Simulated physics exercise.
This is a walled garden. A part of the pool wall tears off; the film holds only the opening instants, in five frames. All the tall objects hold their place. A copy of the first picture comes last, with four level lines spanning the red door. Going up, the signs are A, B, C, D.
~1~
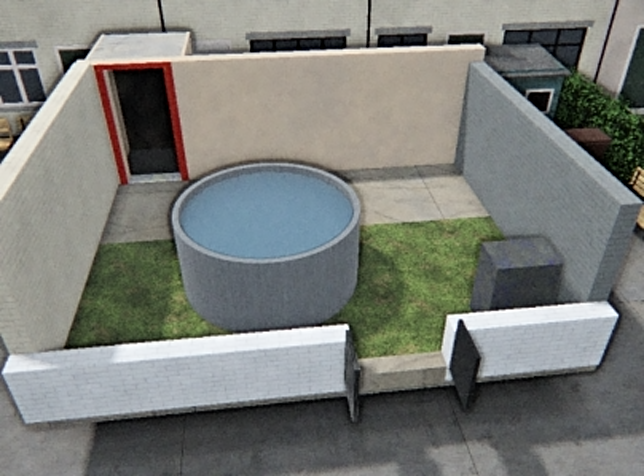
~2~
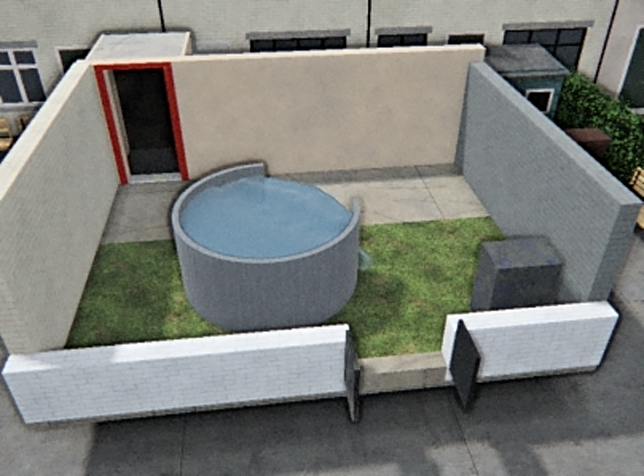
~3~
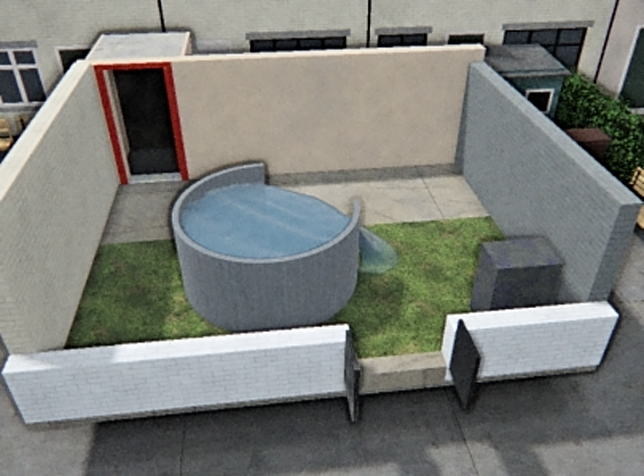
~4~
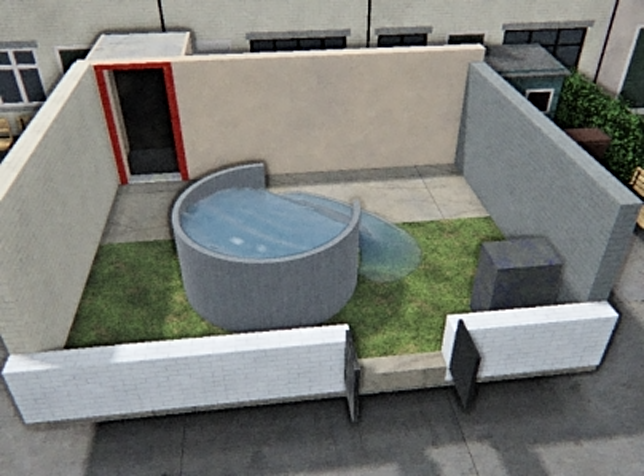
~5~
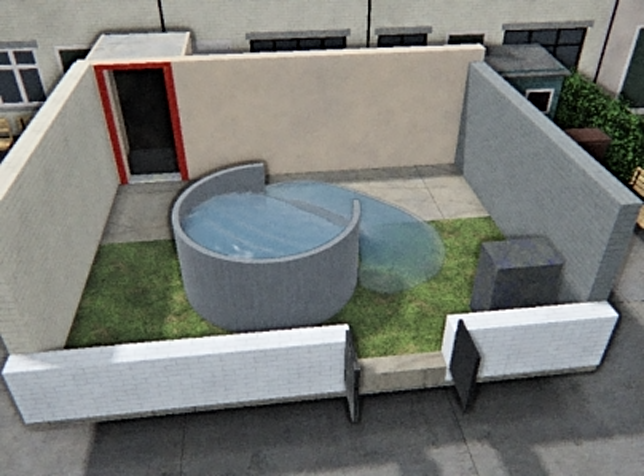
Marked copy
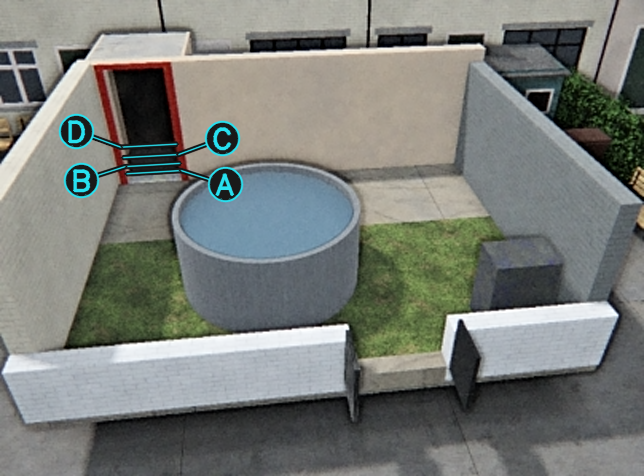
Water pours through a gap in the round grey pool's back wall and spreads rightward across the grass.
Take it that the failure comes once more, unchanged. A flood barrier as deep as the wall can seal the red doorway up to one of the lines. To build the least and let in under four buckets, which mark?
Choose A.
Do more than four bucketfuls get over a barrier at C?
No, not at all.
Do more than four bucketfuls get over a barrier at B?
No, not at all.
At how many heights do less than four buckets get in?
All four.
On the marked copy, A at (154, 172); B at (152, 164); C at (150, 156); D at (148, 145); from the bottom up A, B, C, D.
For line A, a splash gets over, under a bucket.
For line B, nothing gets over.
For line C, nothing gets over.
For line D, nothing gets over.
